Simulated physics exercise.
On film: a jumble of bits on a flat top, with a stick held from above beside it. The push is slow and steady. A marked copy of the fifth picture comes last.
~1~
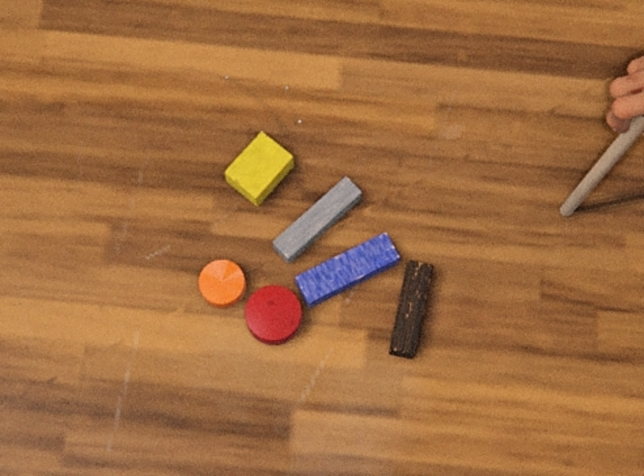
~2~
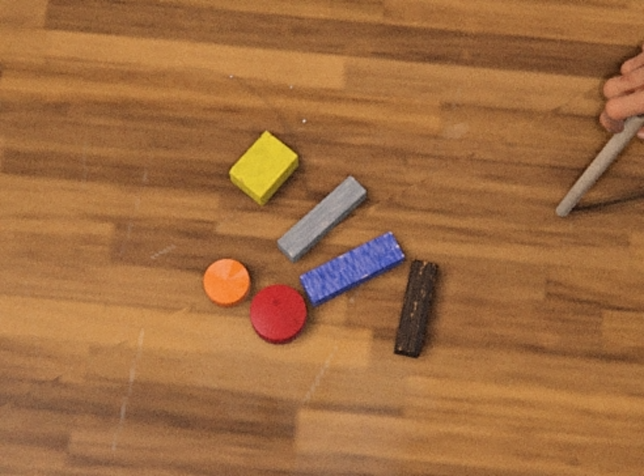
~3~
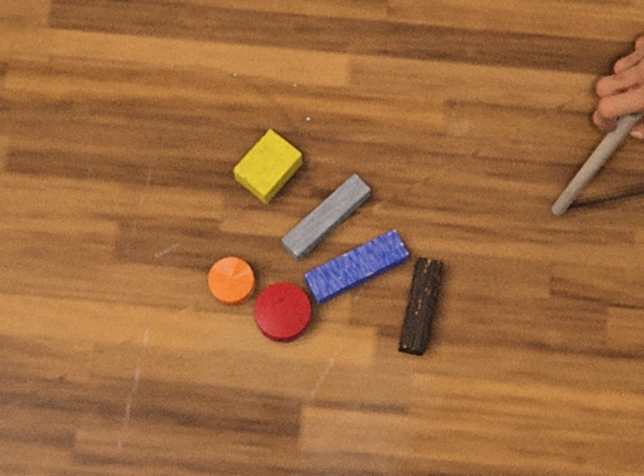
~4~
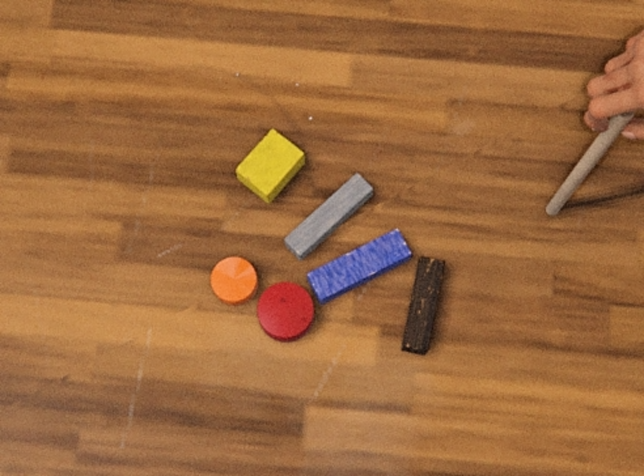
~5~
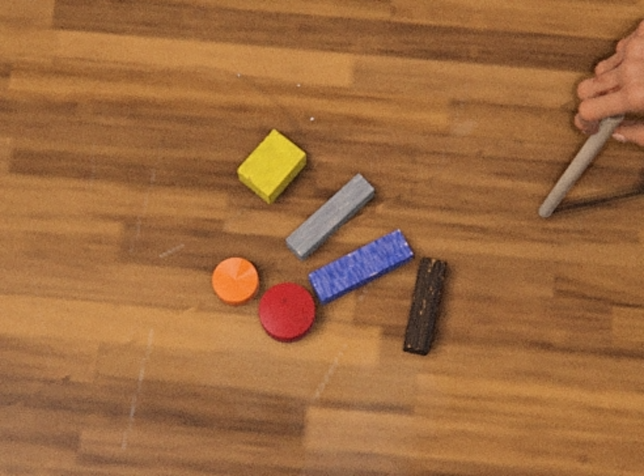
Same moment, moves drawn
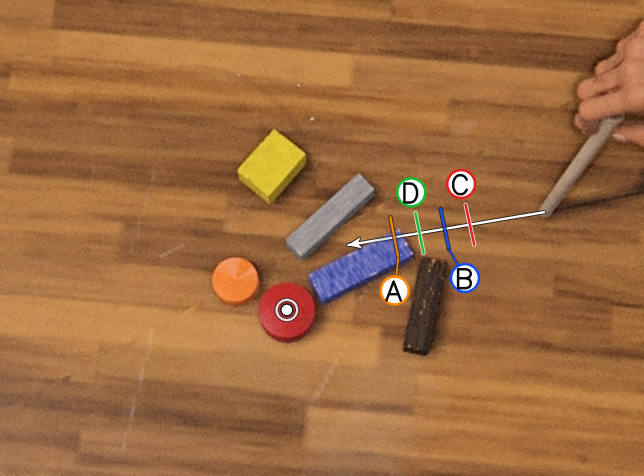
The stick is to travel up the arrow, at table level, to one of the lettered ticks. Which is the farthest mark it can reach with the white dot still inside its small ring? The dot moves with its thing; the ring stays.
All is well up to A.
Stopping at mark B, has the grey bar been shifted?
No.
On the marked copy, A at (394, 238); B at (445, 229); C at (470, 225); D at (420, 233); the arrow from (544, 212) to (348, 245); the white dot at (287, 310).
With A. Early on, foot of the stick (489, 222).
Further on, foot of the stick (435, 231).
At the end, foot of the stick (394, 238); blue bar (352, 272); the dot is still in its ring.
As for the rest, B keeps the dot in but is short; C keeps the dot in but is short; D keeps the dot in but is short.
